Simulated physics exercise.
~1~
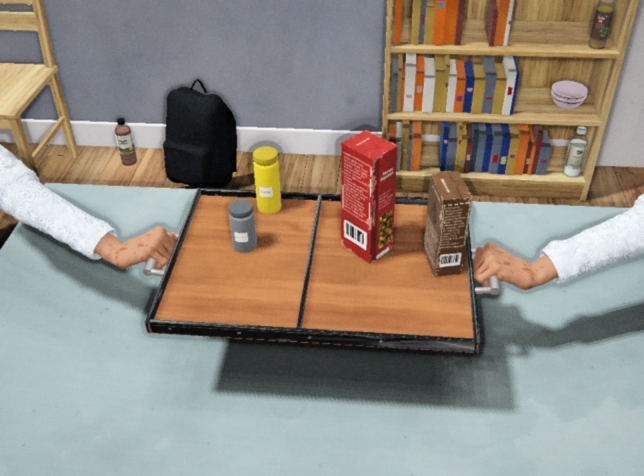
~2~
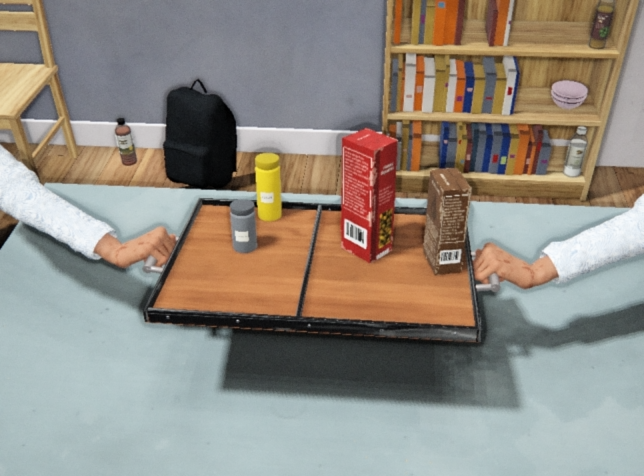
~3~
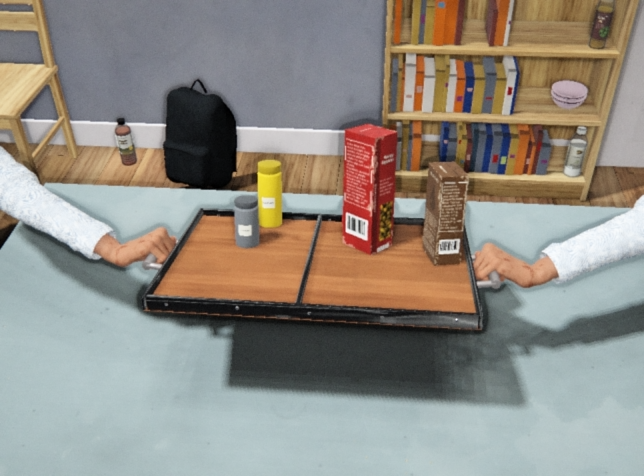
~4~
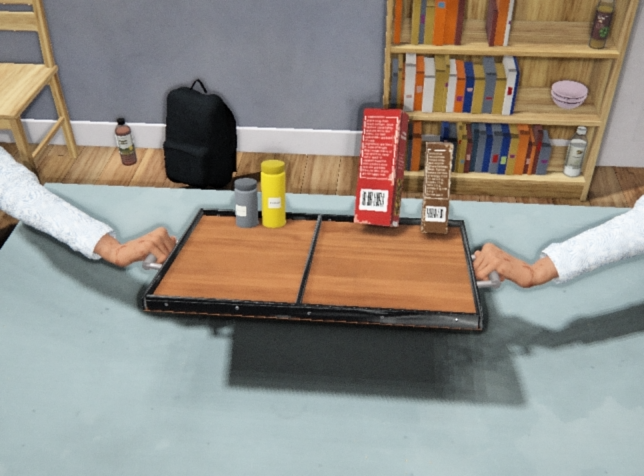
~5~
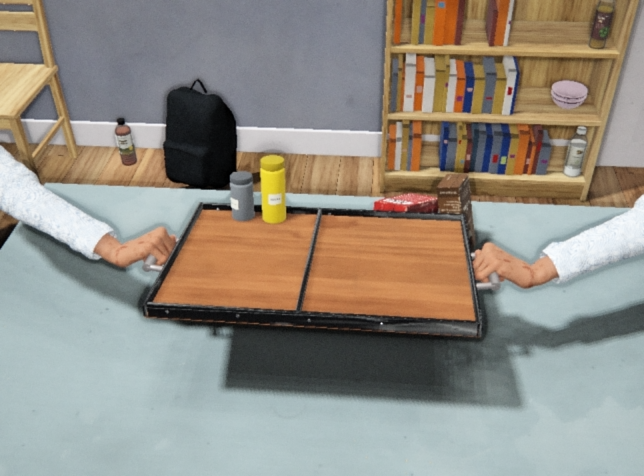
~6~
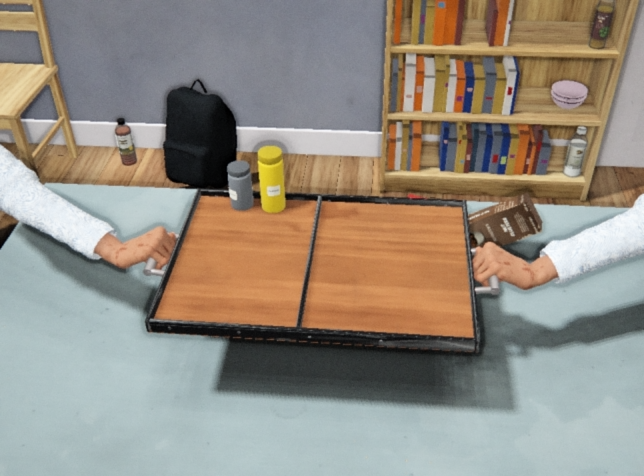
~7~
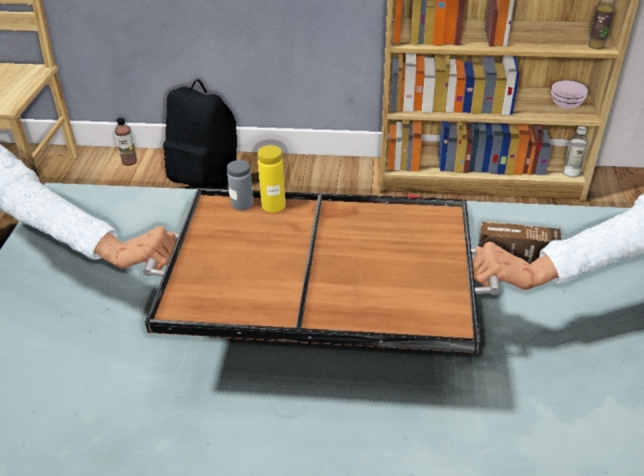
A wood-coloured tray with a black rim and a central divider, held by a hand at each side, tilts above a pale blue-grey table, seen from the front and slightly above. A grey shaker and a yellow shaker stand on its left half, a red carton and a brown carton on its right, with a backpack and bookshelf behind. The far edge dips, and the cartons and grey shaker slide away. Both cartons topple over the far rim as the tray levels. The brown carton ends lying beyond the right corner, the red one out of sight, and both shakers upright near the far rim.
